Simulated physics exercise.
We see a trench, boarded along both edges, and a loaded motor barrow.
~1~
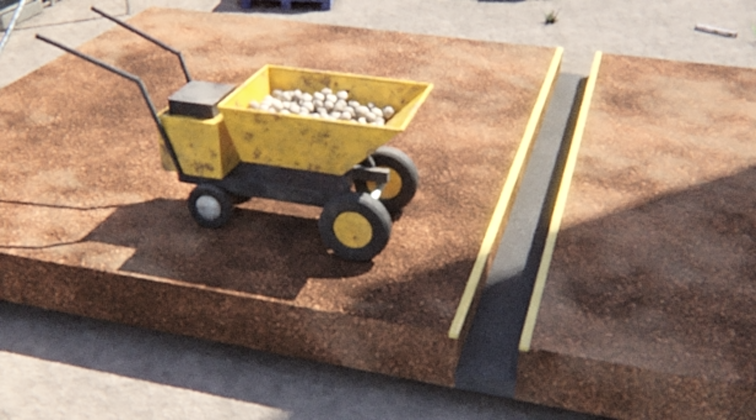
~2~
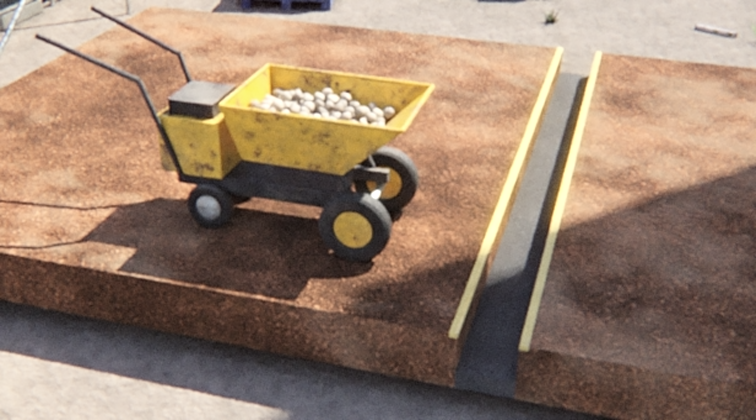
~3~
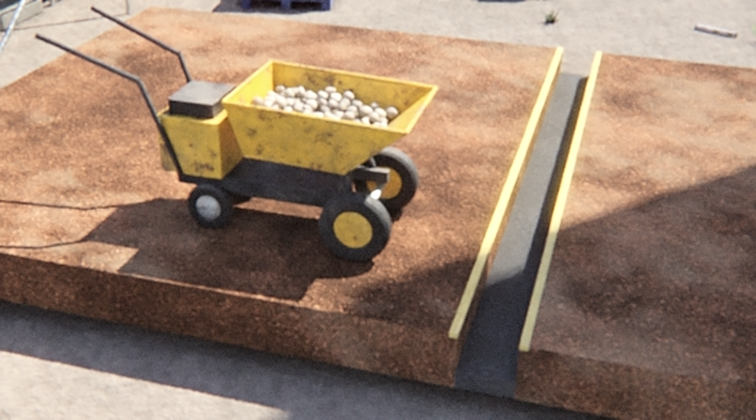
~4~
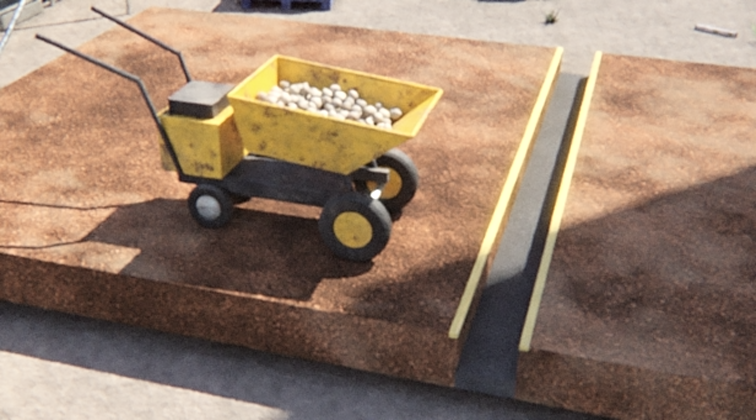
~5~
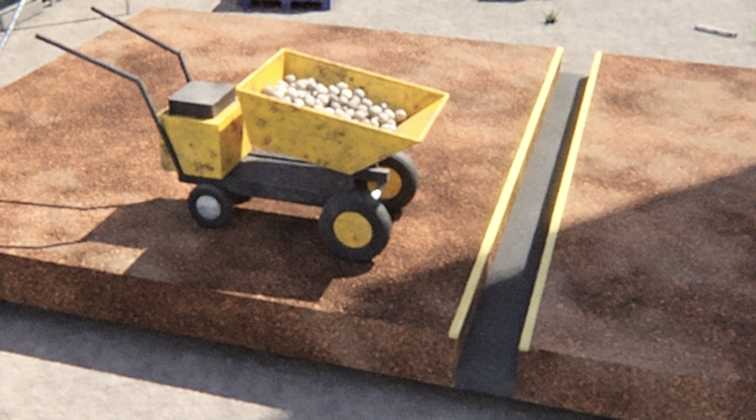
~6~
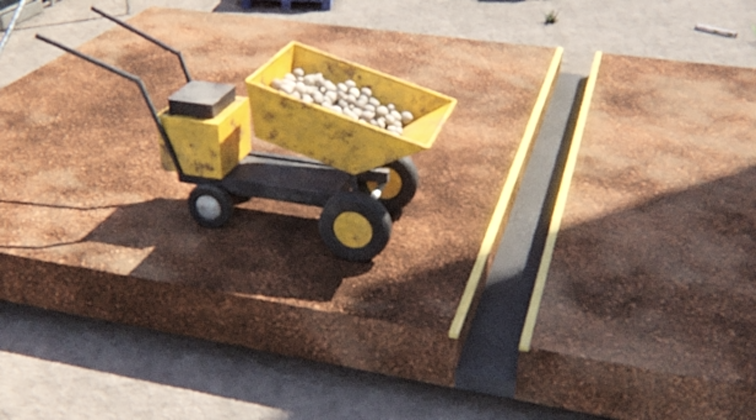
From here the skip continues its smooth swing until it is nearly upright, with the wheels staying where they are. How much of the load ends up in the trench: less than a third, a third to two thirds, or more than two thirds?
More than two thirds.
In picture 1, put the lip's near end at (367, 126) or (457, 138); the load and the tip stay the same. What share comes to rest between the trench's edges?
Roughly 70 per cent first, then roughly 10 per cent.
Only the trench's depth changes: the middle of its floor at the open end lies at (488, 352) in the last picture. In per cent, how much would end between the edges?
Around 60 per cent.
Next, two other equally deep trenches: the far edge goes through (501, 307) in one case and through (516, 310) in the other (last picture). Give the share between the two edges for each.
50 and 70 percent.
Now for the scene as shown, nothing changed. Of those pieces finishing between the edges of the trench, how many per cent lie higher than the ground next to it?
I'd estimate around 10 %.
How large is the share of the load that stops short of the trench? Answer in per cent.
Result: Close to 0 %.
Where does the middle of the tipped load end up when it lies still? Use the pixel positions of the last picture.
Last view, centre at rest - approx. (514, 272).
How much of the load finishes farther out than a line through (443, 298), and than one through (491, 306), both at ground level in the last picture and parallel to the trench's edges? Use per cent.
Roughly 100 and 60 percent.
Just after the last frame, skip tipped steeply; every one in the skip.
A moment on, skip tipped right over; the larger part in the skip; about a tenth in or heaped over the trench; just a few falling.
Further on, skip tipped right over; about a tenth in the skip; just a few short of the trench; almost all in or heaped over the trench; about a tenth beyond it.
When it is over, skip tipped right over; just a few short of the trench; almost all in or heaped over the trench; about a tenth beyond it.
